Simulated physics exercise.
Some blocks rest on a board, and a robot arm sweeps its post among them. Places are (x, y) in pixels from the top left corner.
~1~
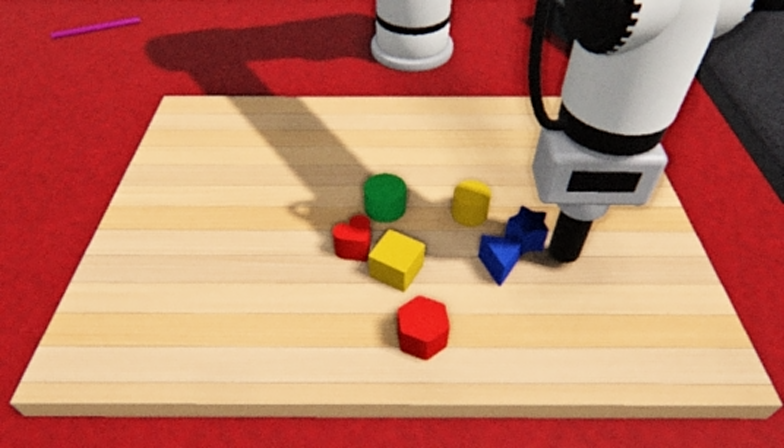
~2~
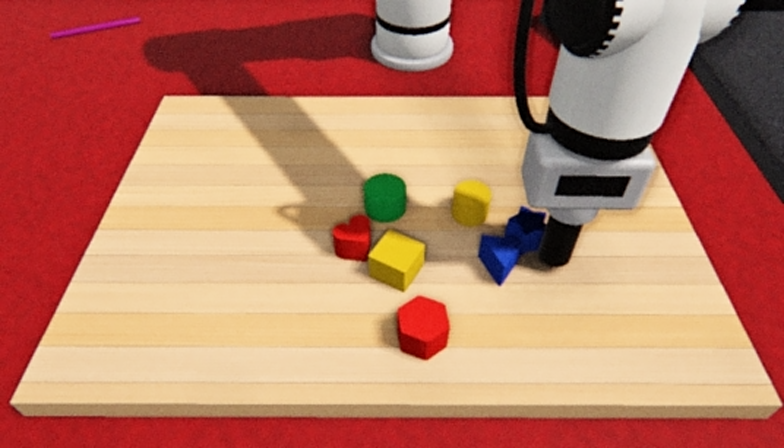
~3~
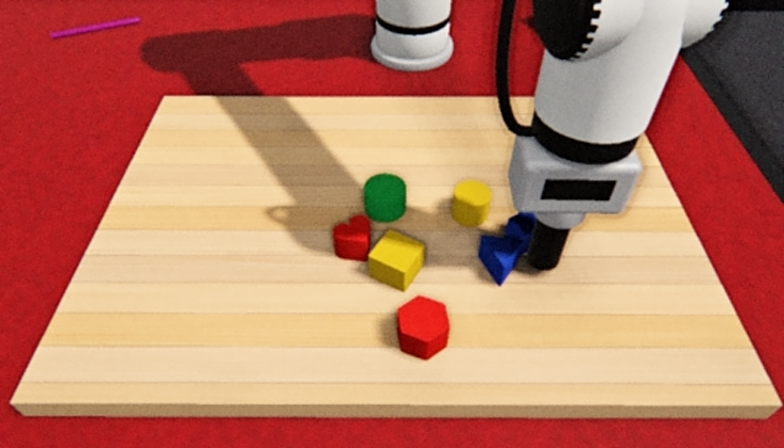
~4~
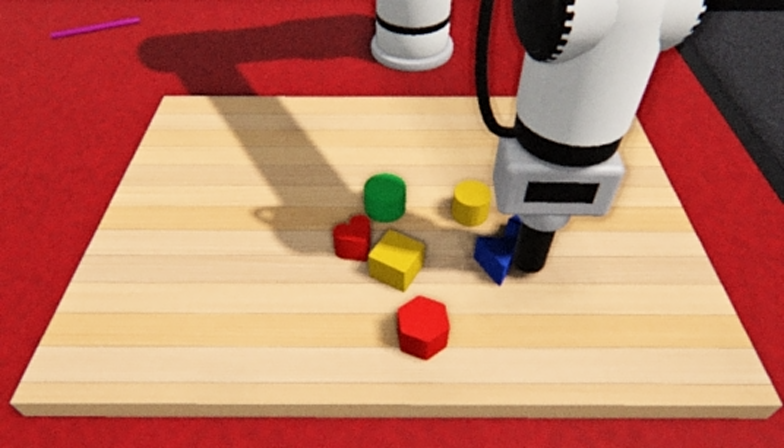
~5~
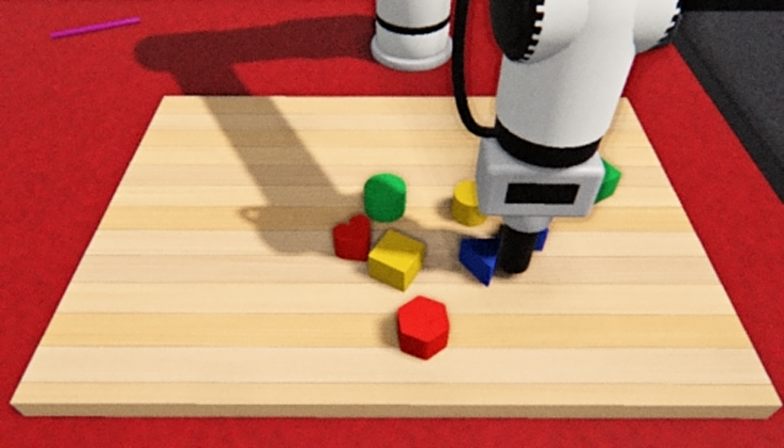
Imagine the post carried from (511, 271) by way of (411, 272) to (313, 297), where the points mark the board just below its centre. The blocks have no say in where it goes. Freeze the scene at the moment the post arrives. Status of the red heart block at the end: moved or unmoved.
That block slides.
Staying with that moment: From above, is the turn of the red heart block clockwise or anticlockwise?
Viewed from overhead, the red heart block winds up turned clockwise.
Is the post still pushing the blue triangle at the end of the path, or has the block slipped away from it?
Answer: Slipped away.
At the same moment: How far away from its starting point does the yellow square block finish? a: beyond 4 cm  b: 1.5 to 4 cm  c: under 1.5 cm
I'll go with a - beyond 4 cm.
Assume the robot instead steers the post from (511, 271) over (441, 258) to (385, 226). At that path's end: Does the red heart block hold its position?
No, that is not how it ends up.
What follows on the original path. One third of the way, post (444, 262); red heart block (345, 228), turned 15° clockwise; yellow square block (382, 246), turned 45° anticlockwise; blue triangle (414, 242), turned 25° clockwise.
Two thirds of the way, post (376, 269); red heart block (323, 223), turned 65° clockwise; yellow square block (326, 250), turned 45° anticlockwise; blue triangle (358, 239), turned 25° clockwise.
At the end, post (312, 288); red heart block (318, 220), turned 80° clockwise; yellow square block (293, 250), turned 15° clockwise; blue triangle (348, 239), turned 40° clockwise; blue star-shaped block still.
